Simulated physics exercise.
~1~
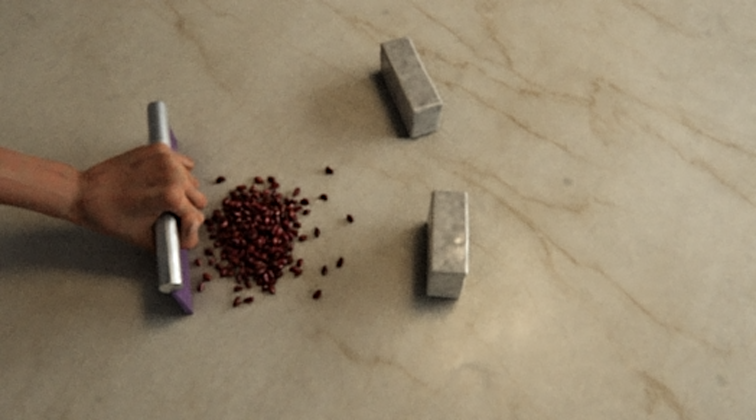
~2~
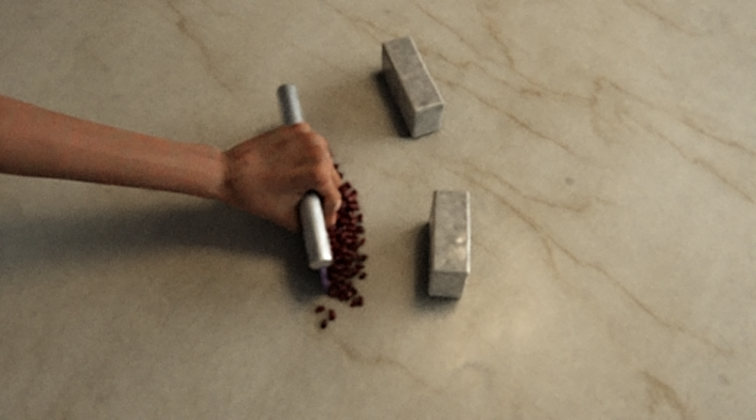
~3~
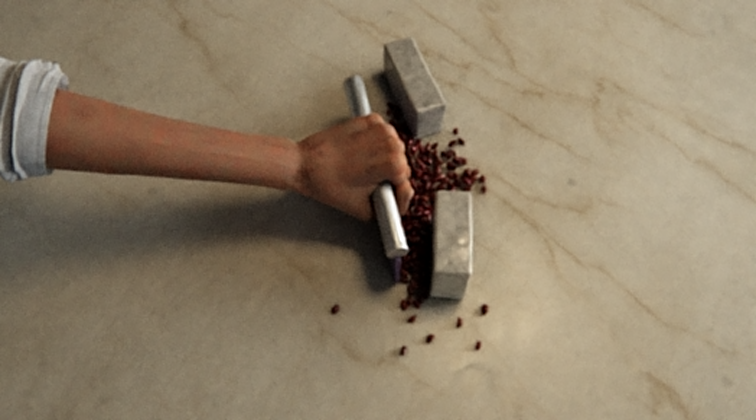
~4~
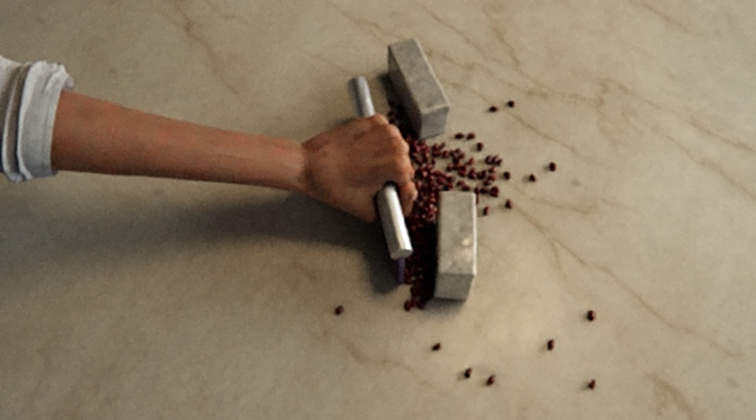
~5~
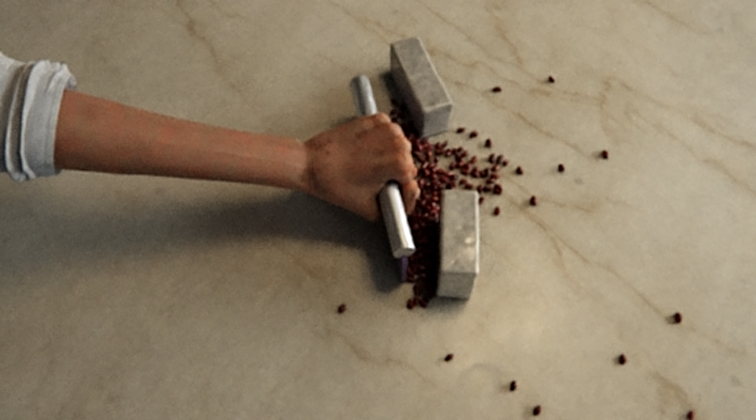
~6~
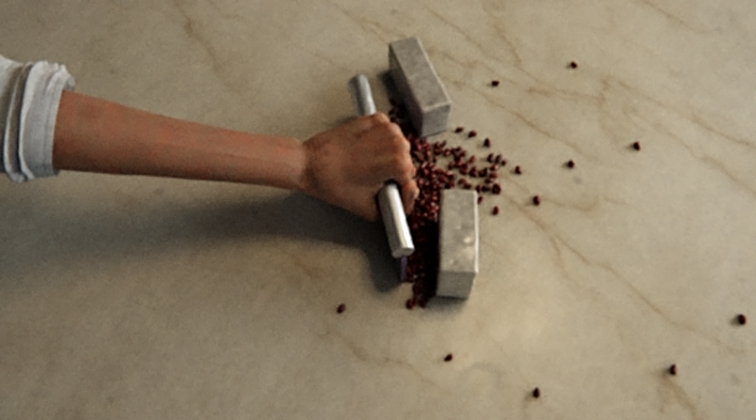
A hand gripping a metal-handled scraper pushes a loose heap of dark red beans to the right across a pale, veined stone surface. The beans bunch into a narrow band along the blade as it nears two grey blocks standing apart. The blade stops just short of the blocks, pressing the beans against them, while some spill through the gap and a few slip around the nearer block. Several stray beans roll on to the right as the hand holds still. At the end, most remain packed before the blocks, with a smaller cluster in and beyond the gap.
